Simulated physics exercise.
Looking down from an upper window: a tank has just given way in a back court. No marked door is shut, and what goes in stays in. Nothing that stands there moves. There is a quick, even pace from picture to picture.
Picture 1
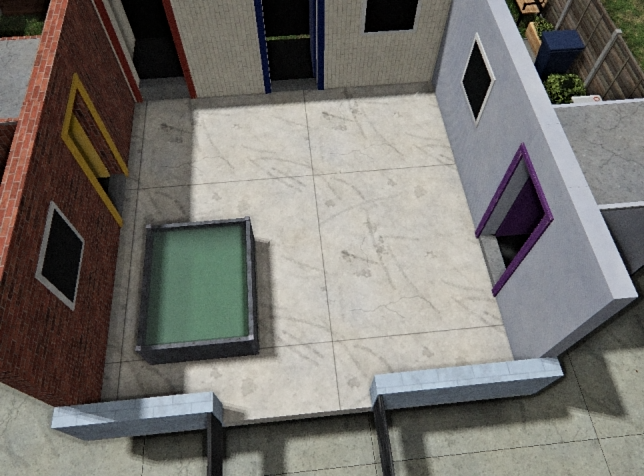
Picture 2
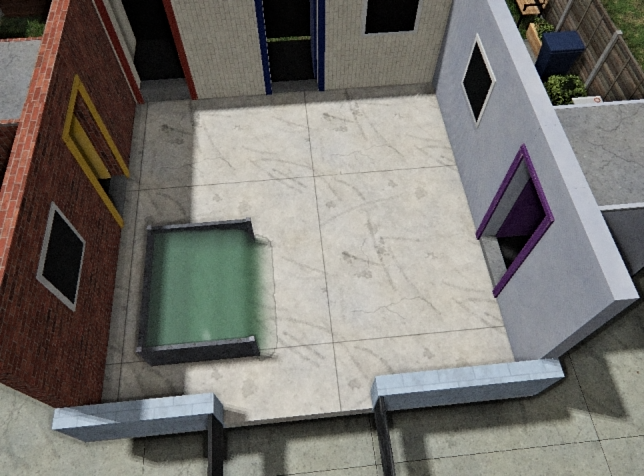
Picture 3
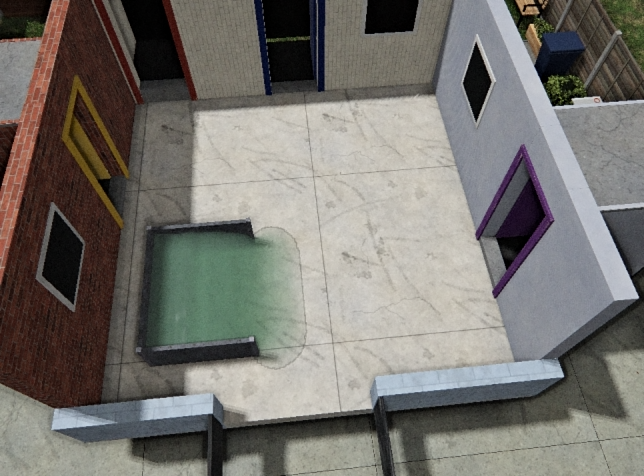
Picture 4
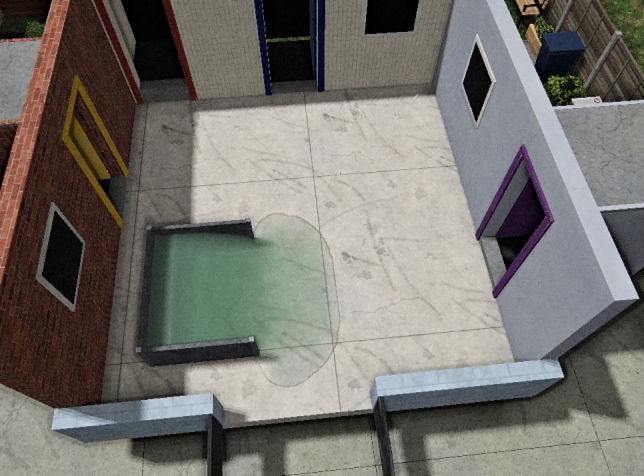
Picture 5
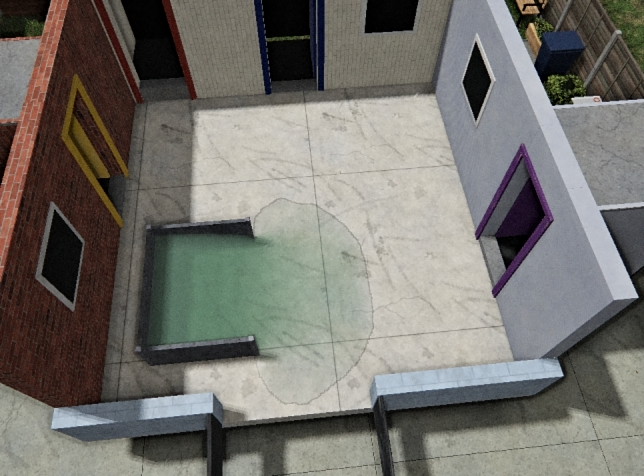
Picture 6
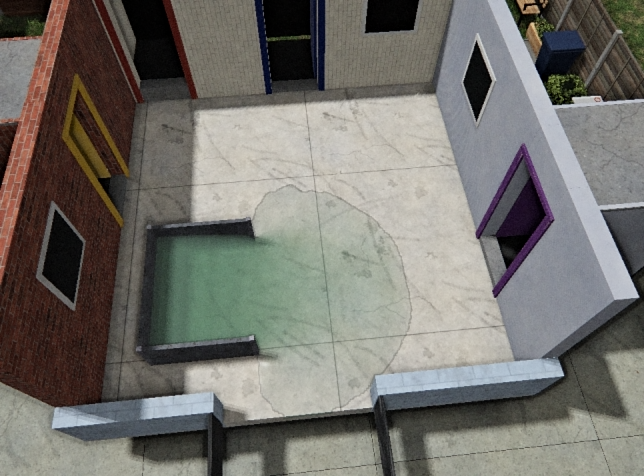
Greenish water poured out of the right side of a dark-walled tank once that side gave way, then spread in a thin, widening, rounded sheet across the pale floor of the court.
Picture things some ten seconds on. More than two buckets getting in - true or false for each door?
Purple door: True; red door: False; blue door: False; yellow door: False.
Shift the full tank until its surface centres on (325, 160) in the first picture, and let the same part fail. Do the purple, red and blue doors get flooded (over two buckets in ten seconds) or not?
As I see it, purple stays within limits, red stays within limits, and blue stays within limits.
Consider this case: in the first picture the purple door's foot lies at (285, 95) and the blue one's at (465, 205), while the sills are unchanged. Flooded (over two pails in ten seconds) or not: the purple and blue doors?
Well, the purple door misses the threshold, but the blue door beats the threshold.
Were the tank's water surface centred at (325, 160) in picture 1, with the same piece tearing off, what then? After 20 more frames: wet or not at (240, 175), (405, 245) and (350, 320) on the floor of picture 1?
One after the other: Untouched, reached, reached.
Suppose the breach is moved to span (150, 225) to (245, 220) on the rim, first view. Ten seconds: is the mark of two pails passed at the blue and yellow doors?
Well, the blue one is swamped, while the yellow one is safe.
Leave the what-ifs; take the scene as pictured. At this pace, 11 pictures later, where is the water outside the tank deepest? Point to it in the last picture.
My best guess is roughly (508, 375).
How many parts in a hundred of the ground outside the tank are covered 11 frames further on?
Roughly 45 per cent.
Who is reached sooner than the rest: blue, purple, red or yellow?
It is the door marked purple.
A moment on, water covers 40 % of the floor; the purple door under two buckets in, the red door not reached, the blue door not reached, the yellow door not reached.
Next, water covers 45 % of the floor; the purple door over two buckets in, the red door not reached, the blue door not reached, the yellow door not reached.
Then, water covers 45 % of the floor; the purple door far over two buckets in, the red door not reached, the blue door not reached, the yellow door not reached.
Later, water covers 65 % of the floor; the purple door far over two buckets in, the red door not reached, the blue door wet at the sill, nothing in, the yellow door not reached.
In the end, water covers 85 % of the floor; the purple door far over two buckets in, the red door wet at the sill, nothing in, the blue door wet at the sill, nothing in, the yellow door wet at the sill, nothing in.
